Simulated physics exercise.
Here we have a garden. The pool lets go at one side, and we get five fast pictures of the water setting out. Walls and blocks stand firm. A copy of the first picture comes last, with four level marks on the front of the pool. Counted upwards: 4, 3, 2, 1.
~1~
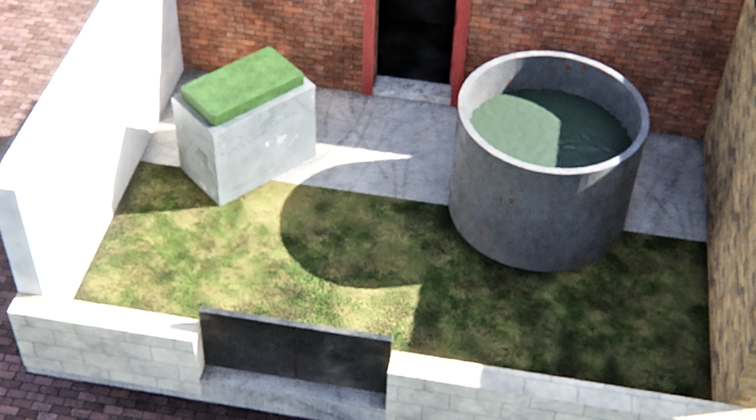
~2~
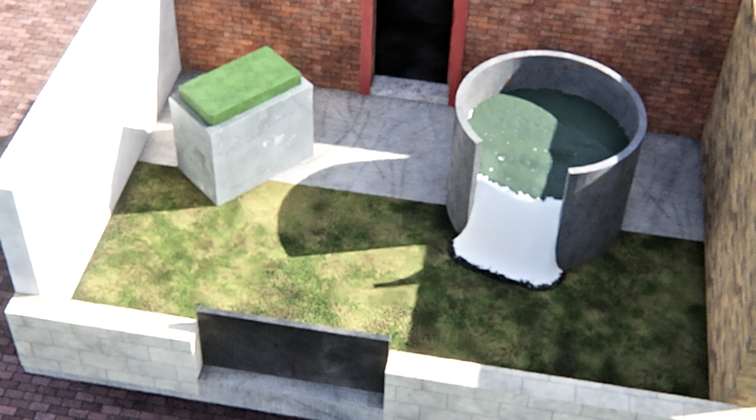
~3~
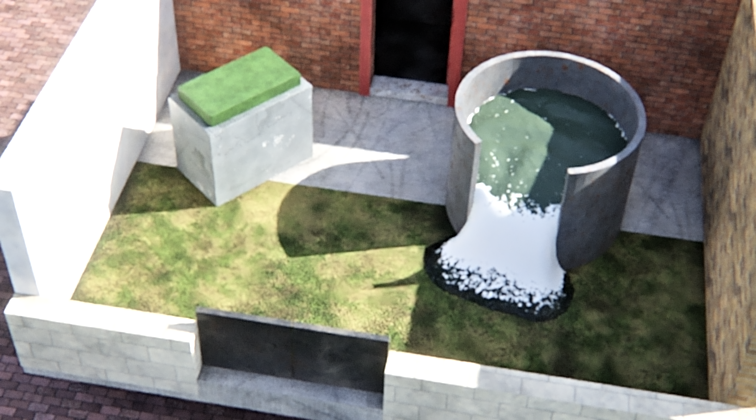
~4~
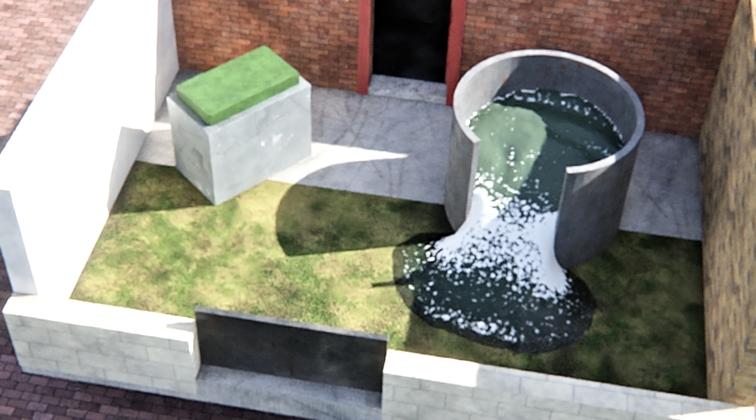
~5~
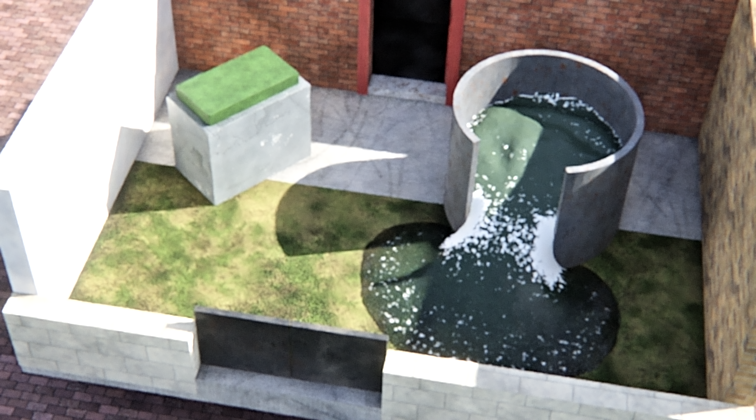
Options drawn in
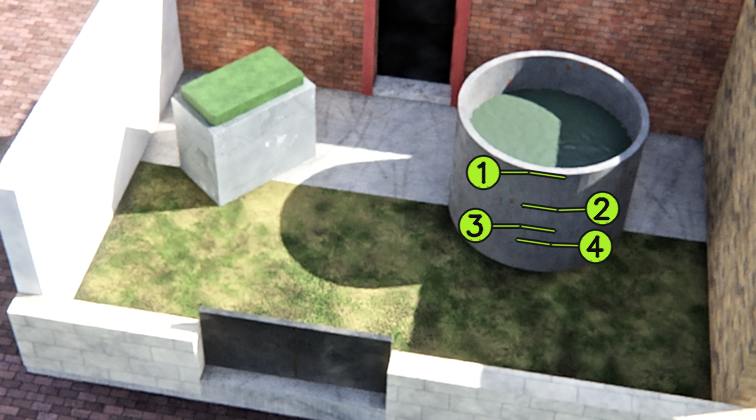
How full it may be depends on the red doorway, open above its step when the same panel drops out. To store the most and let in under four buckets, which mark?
It is 2.
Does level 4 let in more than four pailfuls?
No, that is safe.
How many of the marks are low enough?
Three of the four.
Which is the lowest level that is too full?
The answer is 1.
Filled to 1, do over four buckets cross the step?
Yes, that goes wrong.
In lime, 1 at (546, 174); 2 at (540, 207); 3 at (536, 228); 4 at (534, 242); from the bottom up 4, 3, 2, 1.
If 1 is chosen, about 10 bucketfuls get in.
If 2 is chosen, a bucket or two gets in.
If 3 is chosen, nothing gets over.
If 4 is chosen, nothing gets over.
